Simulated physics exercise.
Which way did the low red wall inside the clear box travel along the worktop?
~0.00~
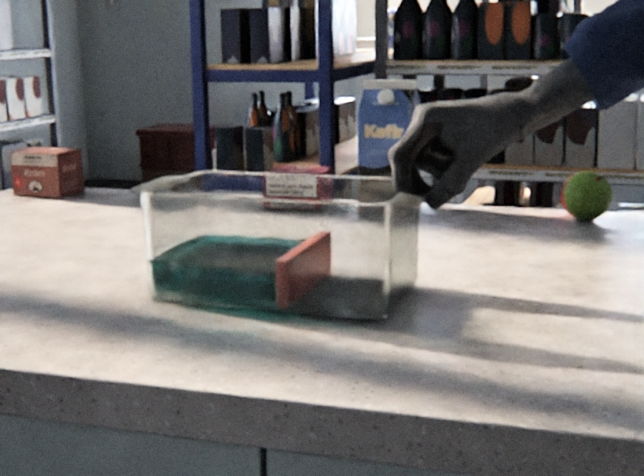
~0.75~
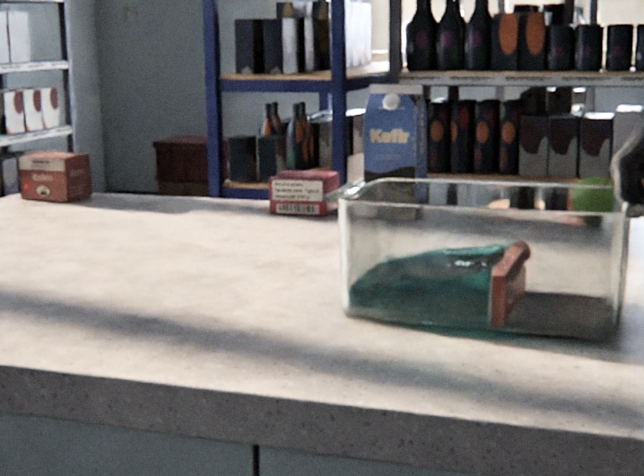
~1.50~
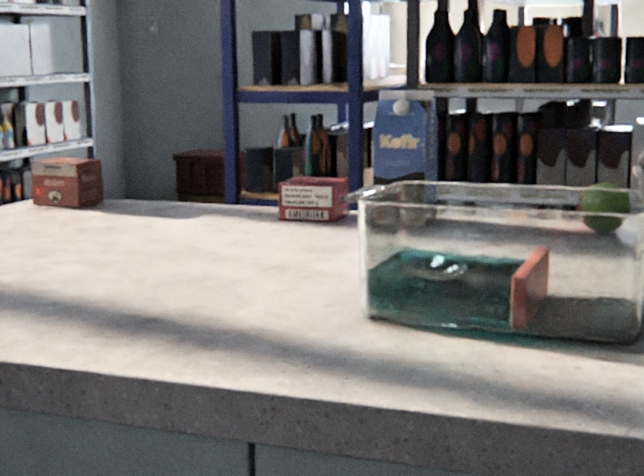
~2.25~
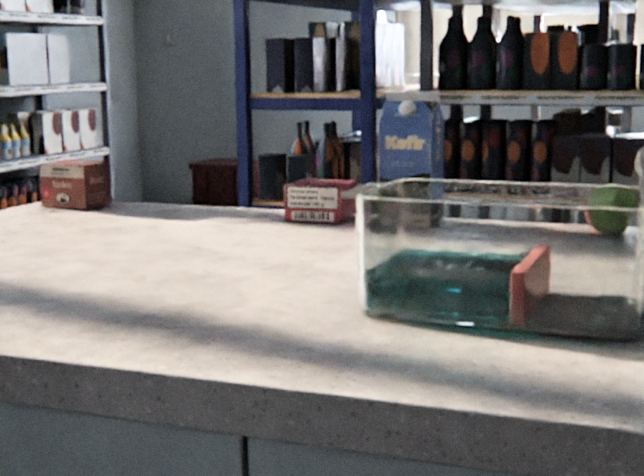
It travelled to the right, staying upright as it moved along with the box.
